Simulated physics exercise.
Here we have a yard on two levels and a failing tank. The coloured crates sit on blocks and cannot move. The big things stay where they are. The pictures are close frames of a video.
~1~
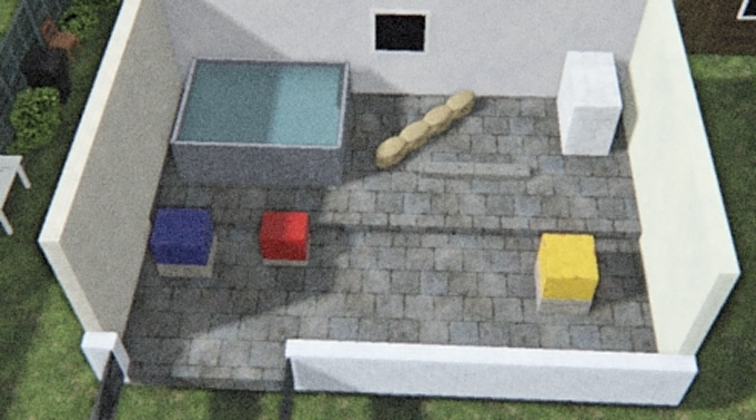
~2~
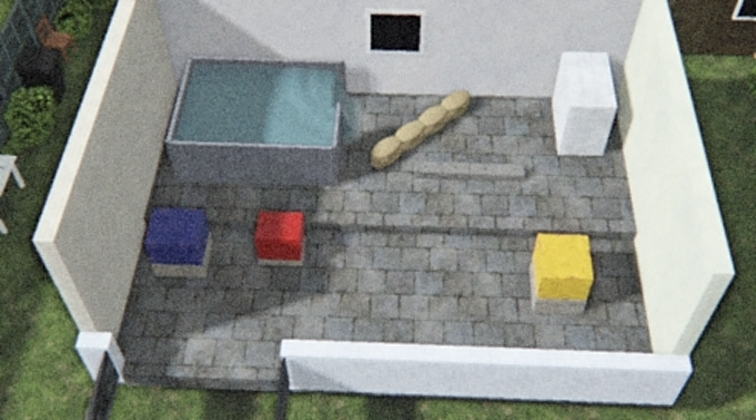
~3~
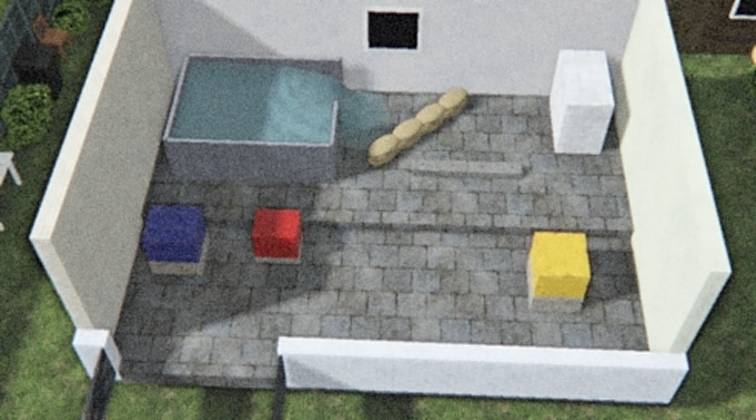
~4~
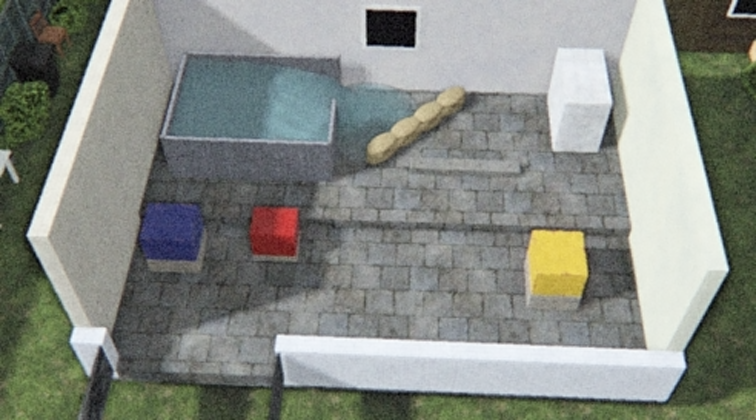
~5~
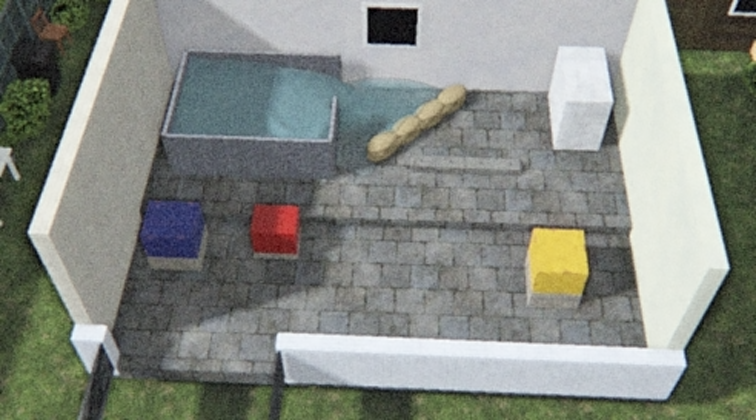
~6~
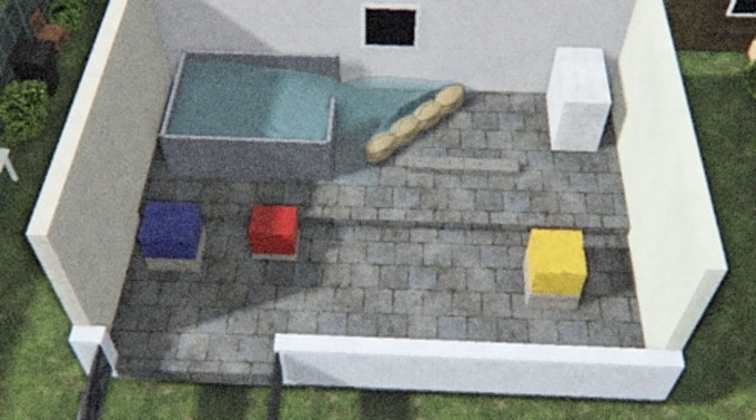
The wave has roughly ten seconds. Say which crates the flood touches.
One by one: The yellow crate stays dry; the red crate stays dry; the blue crate stays dry.
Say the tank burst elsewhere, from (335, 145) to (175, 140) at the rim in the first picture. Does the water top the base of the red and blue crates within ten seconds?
Red takes water; blue is soaked.
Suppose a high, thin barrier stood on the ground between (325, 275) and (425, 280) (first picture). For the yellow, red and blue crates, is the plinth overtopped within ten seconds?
Then: The yellow one keeps dry; the red one is topped; the blue one stays dry.
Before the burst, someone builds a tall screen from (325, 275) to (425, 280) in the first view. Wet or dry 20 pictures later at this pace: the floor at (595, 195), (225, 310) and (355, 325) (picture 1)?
As listed: Wet, not flooded, not flooded.
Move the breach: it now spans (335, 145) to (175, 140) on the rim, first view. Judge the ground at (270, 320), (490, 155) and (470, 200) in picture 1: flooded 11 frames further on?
As listed: Flooded, free of water, not flooded.
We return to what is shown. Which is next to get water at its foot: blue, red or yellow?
It is the one in red.
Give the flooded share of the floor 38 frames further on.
Roughly 80 per cent.
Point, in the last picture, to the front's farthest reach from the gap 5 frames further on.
Close to (609, 97).
A moment on, water covers 15 % of the floor; the yellow crate not reached, the red crate not reached, the blue crate not reached.
Next, water covers 35 % of the floor; the yellow crate not reached, the red crate water round its plinth, the blue crate not reached.
Then, water covers 60 % of the floor; the yellow crate water round its plinth, the red crate water round its plinth, the blue crate not reached.
Later, water covers 80 % of the floor; the yellow crate water round its plinth, the red crate water round its plinth, the blue crate water round its plinth.
In the end, water covers 90 % of the floor; the yellow crate stayed above the water, the red crate stayed above the water, the blue crate stayed above the water.
